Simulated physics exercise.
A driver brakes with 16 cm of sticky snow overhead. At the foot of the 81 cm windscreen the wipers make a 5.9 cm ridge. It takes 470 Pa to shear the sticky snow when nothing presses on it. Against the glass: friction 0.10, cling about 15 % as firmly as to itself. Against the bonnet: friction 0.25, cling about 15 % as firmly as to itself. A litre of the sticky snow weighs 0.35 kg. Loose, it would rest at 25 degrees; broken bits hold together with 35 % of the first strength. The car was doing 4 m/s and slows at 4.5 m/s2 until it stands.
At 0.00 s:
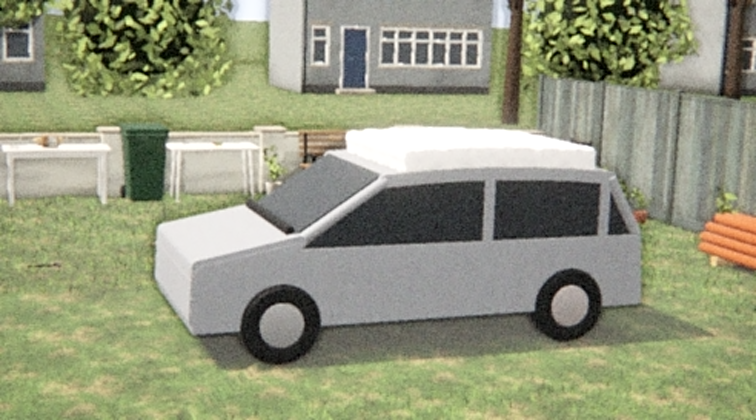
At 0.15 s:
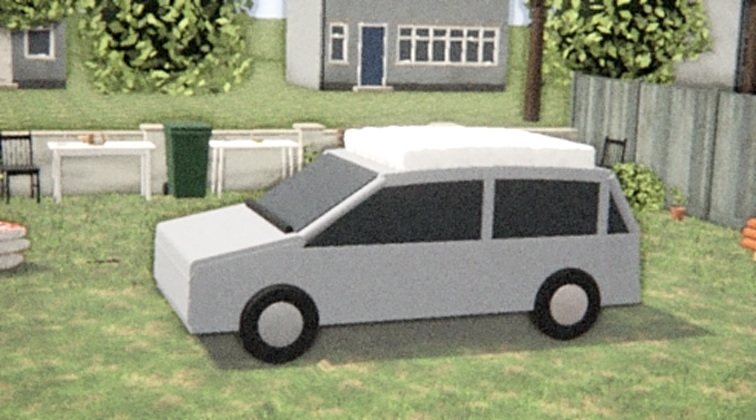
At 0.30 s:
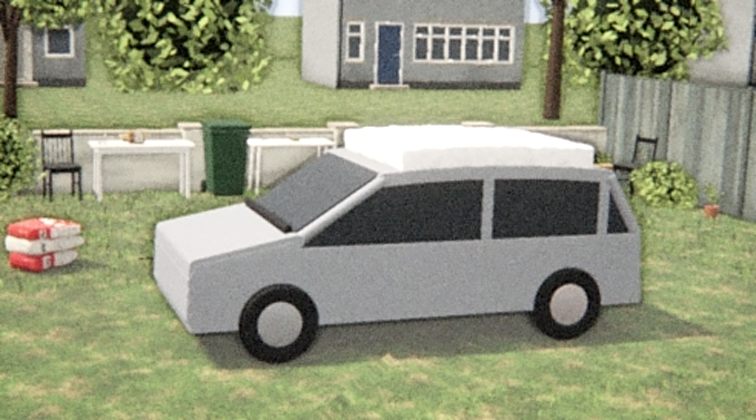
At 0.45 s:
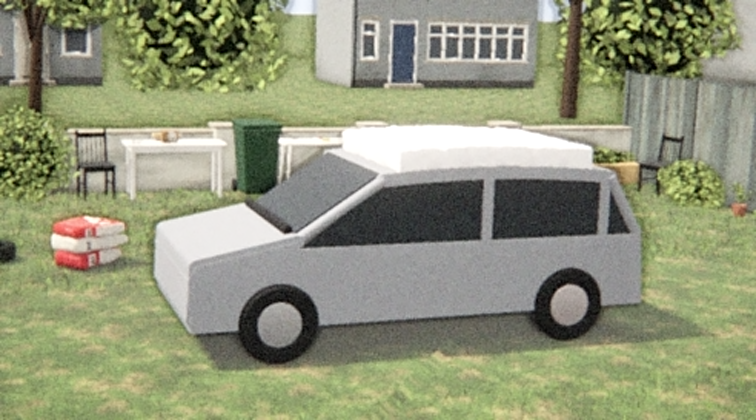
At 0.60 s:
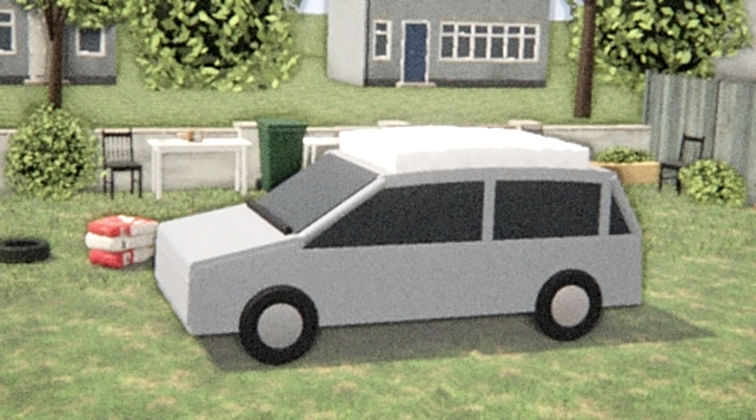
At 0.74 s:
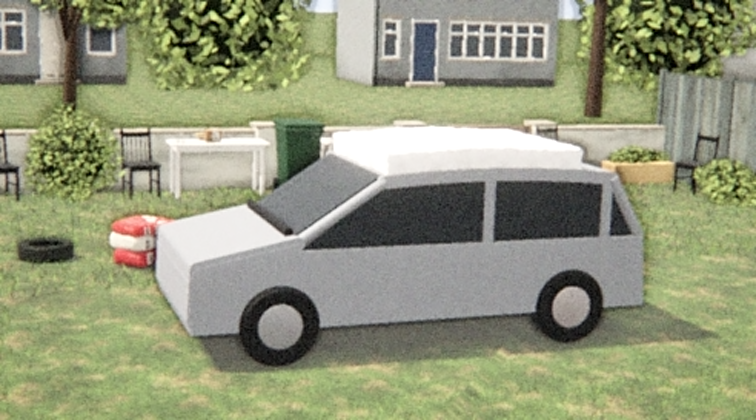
A grey car slows while moving left across grass, and its rooftop snow slides slightly forward.
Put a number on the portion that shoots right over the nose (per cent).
It comes to some 3 %.
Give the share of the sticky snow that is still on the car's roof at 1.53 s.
Some 80 per cent.
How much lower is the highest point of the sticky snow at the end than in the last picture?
About 0 cm.
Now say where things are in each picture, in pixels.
In the first picture, foremost bit of the sticky snow at (404, 167).
In the second picture, foremost bit of the sticky snow at (403, 158).
In the third picture, foremost bit of the sticky snow at (402, 158), its middle shifted 5 mm.
In the fourth picture, foremost bit of the sticky snow at (400, 158), its middle shifted 2.5 cm.
In the fifth picture, foremost bit of the sticky snow at (395, 160), its middle shifted 6.7 cm.
In the sixth picture, foremost bit of the sticky snow at (387, 157), its middle shifted 14 cm.
After 1.11 s, 84 % of the snow is on the roof, 16 % on the glass, none on the bonnet and none has gone off the nose.
After 1.53 s, 78 % of the snow is on the roof, 16 % on the glass, 6 % on the bonnet and none has gone off the nose.
After 1.96 s, 78 % of the snow is on the roof, 9 % on the glass, 10 % on the bonnet and 2 % has gone off the nose.
After 2.39 s, 78 % of the snow is on the roof, 9 % on the glass, 9 % on the bonnet and 3 % has gone off the nose.
After 2.60 s, 78 % of the snow is on the roof, 9 % on the glass, 9 % on the bonnet and 3 % has gone off the nose.
